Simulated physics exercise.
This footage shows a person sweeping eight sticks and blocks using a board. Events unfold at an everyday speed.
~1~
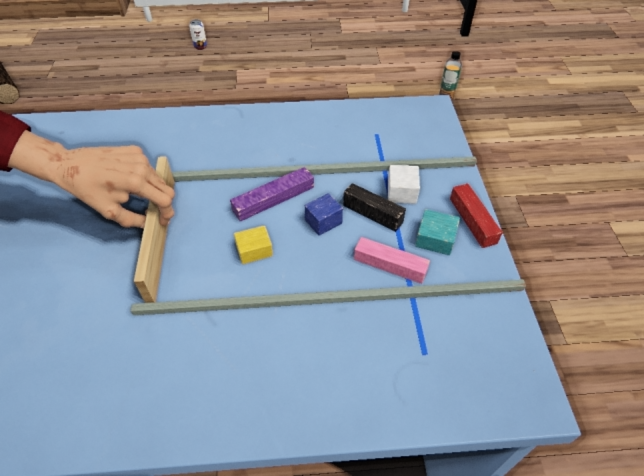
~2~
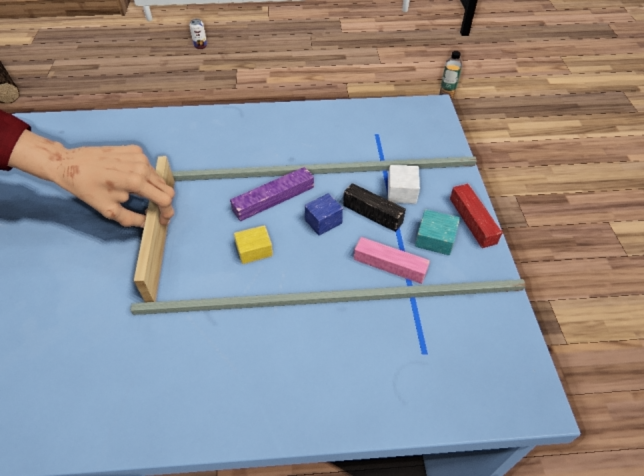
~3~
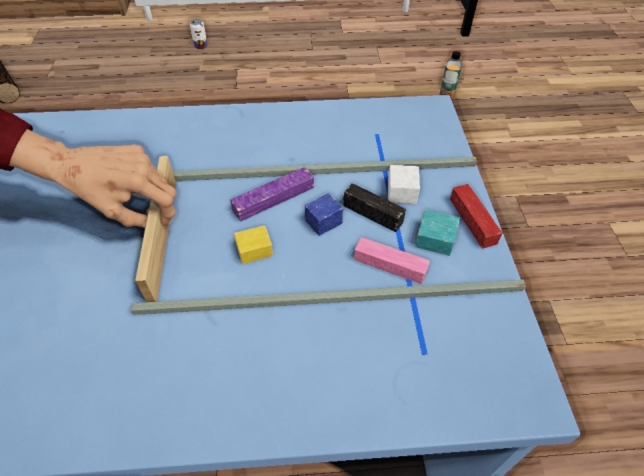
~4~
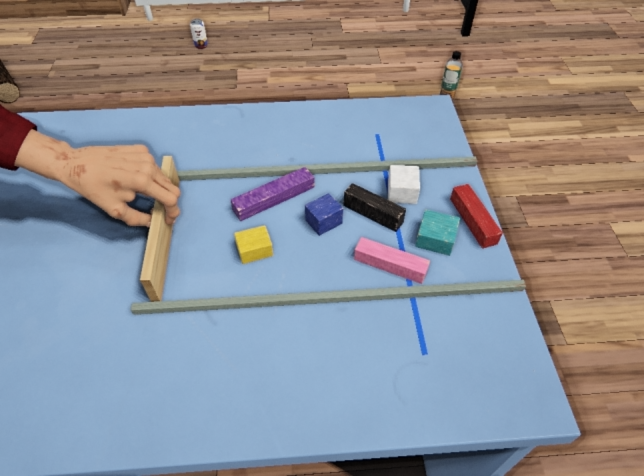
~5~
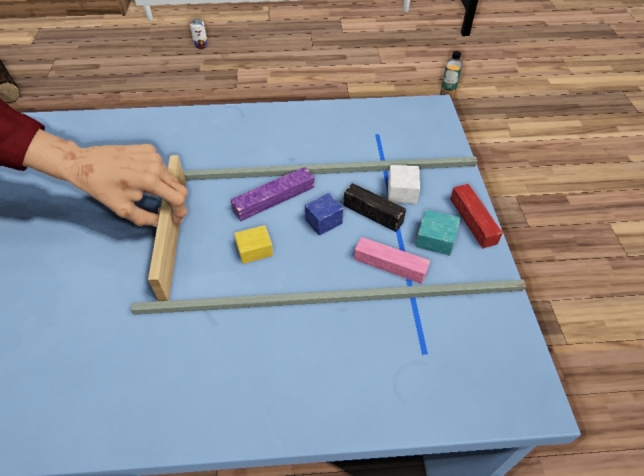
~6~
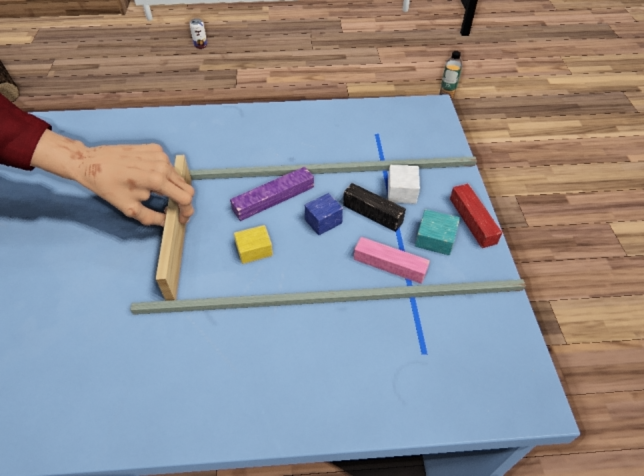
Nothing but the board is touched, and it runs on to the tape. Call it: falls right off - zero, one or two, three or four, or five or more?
Call: Zero.
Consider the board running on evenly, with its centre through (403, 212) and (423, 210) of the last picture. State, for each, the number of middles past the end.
0 and 1.
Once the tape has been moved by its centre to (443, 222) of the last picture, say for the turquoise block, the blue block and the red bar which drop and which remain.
The outcome is that the turquoise block goes down, the blue block does not come off and the red bar goes down.
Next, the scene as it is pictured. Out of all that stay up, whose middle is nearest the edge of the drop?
The one out in front is the red bar.
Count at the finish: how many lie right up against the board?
The count comes out at 3.
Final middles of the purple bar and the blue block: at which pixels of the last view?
Positions - first (430, 184), then (412, 217).
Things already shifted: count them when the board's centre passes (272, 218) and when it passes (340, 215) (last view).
Respectively 2 and 6.
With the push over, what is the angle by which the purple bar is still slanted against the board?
The angle is about 60 degrees.
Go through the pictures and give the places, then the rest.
In the first frame, red bar (475, 215); turquoise block (437, 232); white block (403, 184); board (157, 226); tape (397, 225).
In the second frame, turquoise block (437, 232); blue block (324, 214).
In the third frame, white block (403, 184); black bar (374, 207).
In the fourth frame, red bar (475, 215); board (163, 224).
In the fifth frame, turquoise block (437, 232); yellow block (254, 244).
In the sixth frame, red bar (475, 215); turquoise block (437, 232); white block (403, 184); board (176, 224); tape (397, 225).
Soon after, none off yet; red bar at rest near (475, 215); turquoise block at rest near (437, 232); white block at rest near (403, 184).
Then, none off yet; red bar at rest near (475, 215); turquoise block at rest near (442, 235); white block moved about its own width near (426, 190).
At rest, the number that fall off is zero.
